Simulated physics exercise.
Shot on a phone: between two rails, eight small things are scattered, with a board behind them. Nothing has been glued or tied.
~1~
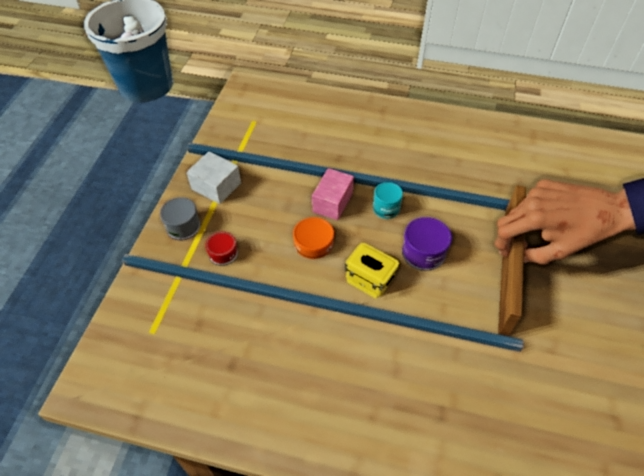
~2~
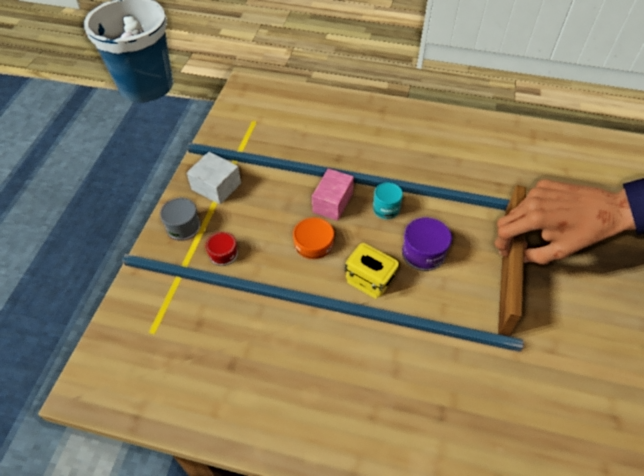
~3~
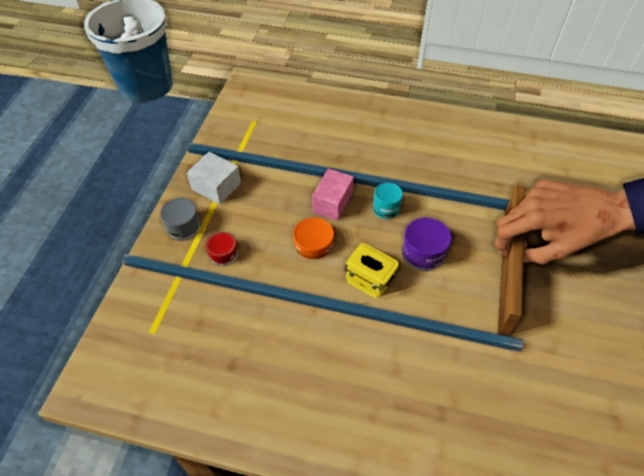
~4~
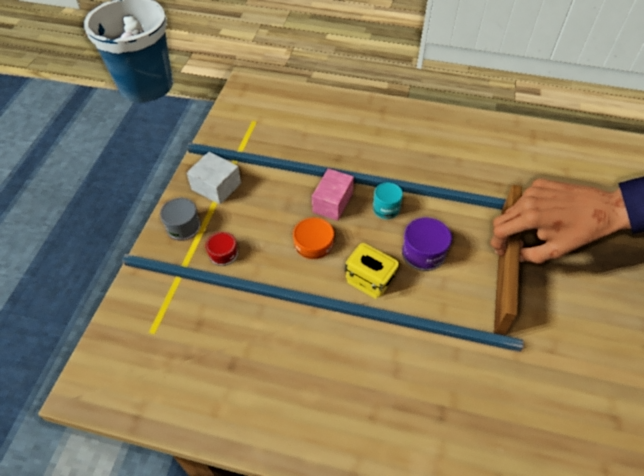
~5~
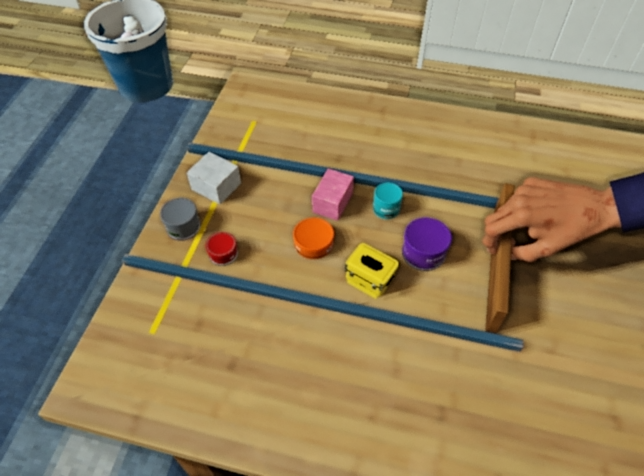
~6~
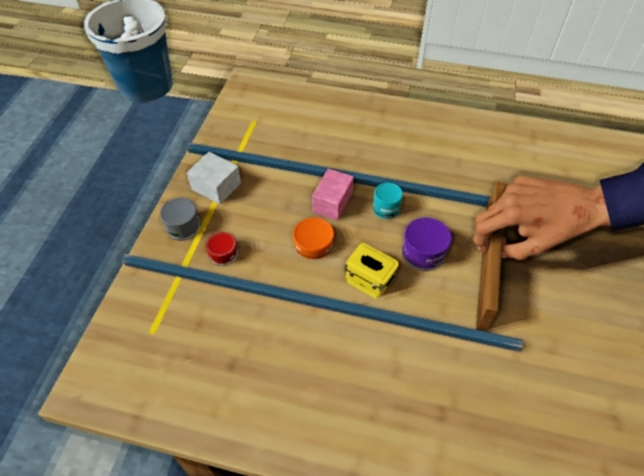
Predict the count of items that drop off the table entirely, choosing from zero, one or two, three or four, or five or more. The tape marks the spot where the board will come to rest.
The count is one or two.
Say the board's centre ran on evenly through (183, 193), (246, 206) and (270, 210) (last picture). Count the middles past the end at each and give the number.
In order of the places given, that's 5, 0 and 0.
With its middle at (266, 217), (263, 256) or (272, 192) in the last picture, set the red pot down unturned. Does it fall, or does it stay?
Well, the red pot keeps its place; it keeps its place; it keeps its place.
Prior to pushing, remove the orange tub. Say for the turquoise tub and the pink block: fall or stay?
The turquoise tub stays up top while the pink block stays up top.
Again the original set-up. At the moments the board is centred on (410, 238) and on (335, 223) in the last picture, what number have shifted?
First 1, then 5.
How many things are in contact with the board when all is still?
The count in contact is 3.
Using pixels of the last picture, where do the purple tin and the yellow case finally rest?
Roughly at (191, 197) and at (171, 237), in that order.
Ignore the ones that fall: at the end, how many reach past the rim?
Answer: 3.
Soon after, none off yet; grey pot at rest near (181, 219); white block at rest near (215, 178); red pot at rest near (222, 249).
In the end, the number that fall off is one or two; gone, white block and grey pot.
